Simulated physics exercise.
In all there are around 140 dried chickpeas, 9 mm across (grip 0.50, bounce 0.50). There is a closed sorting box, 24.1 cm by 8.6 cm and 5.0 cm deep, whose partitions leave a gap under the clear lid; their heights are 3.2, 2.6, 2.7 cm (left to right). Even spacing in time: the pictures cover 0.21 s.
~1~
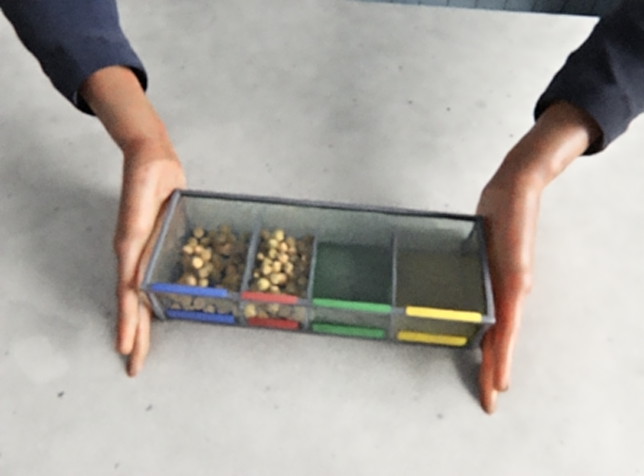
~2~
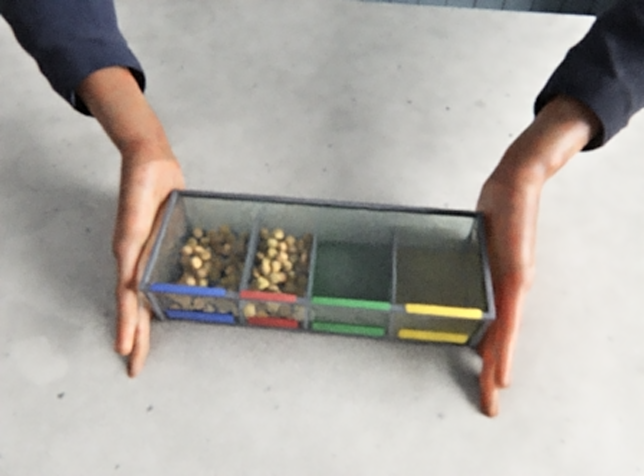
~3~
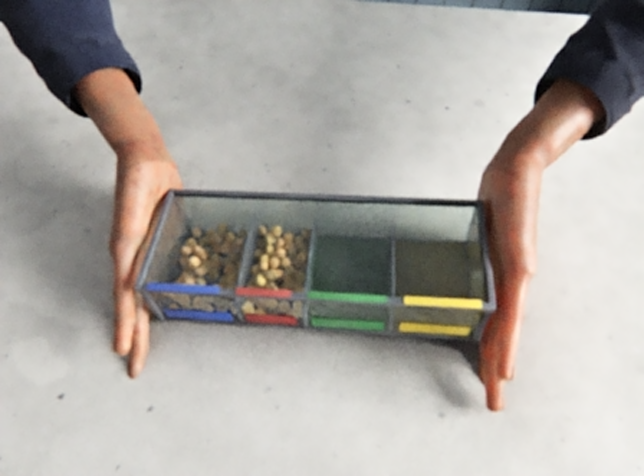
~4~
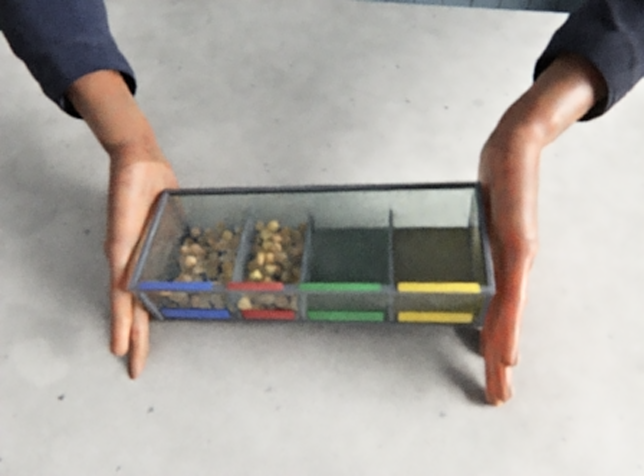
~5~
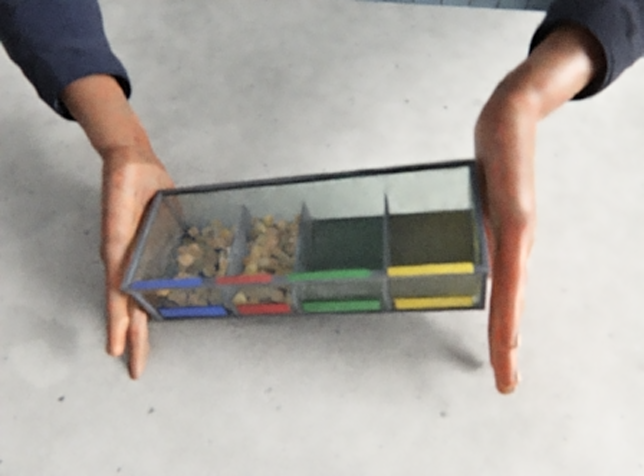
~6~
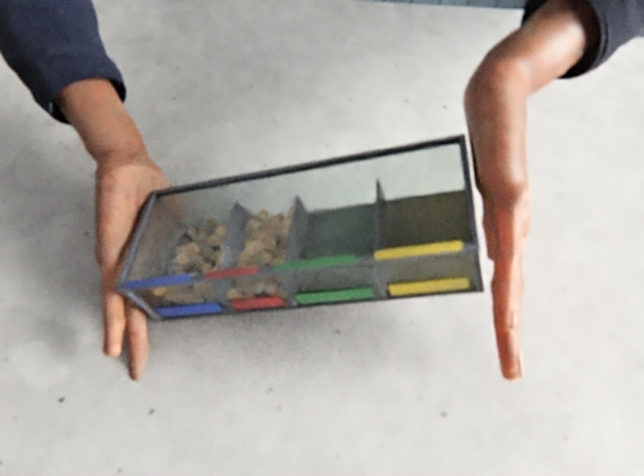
A clear-lidded sorting box, with dried chickpeas in its blue and red sections and none in the green and yellow ones, sits nearly level between two hands. The hands tilt it gradually, its right end rising well above the left, while the chickpeas stay in the same two sections.
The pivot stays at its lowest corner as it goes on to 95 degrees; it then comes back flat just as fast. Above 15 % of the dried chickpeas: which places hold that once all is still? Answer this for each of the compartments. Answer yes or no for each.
Red: Yes, blue: Yes, green: No, yellow: No.
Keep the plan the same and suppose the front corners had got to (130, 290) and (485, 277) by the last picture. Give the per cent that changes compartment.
Then about 20 per cent.
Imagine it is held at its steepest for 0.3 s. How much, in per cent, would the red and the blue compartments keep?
Red 30, blue 70.
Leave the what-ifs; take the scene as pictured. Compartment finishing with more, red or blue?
Blue compartment.
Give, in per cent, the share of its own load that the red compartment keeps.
Around 50 %.
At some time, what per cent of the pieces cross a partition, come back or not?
Roughly 25 in a hundred.
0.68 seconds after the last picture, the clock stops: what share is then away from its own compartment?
About 5 percent.
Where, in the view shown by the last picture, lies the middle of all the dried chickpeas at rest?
Around (208, 267).
Then, 0.68 s after the last picture, tilt 95 degrees; red 45 %, blue 55 %.
Then, 1.15 s after the last picture, tilt 41 degrees; red 25 %, blue 75 %.
Then, 1.68 s after the last picture, tilt 0 degrees; red 25 %, blue 75 %.
In the end, red 25 %, blue 75 %, green 0 %, yellow 0 %.
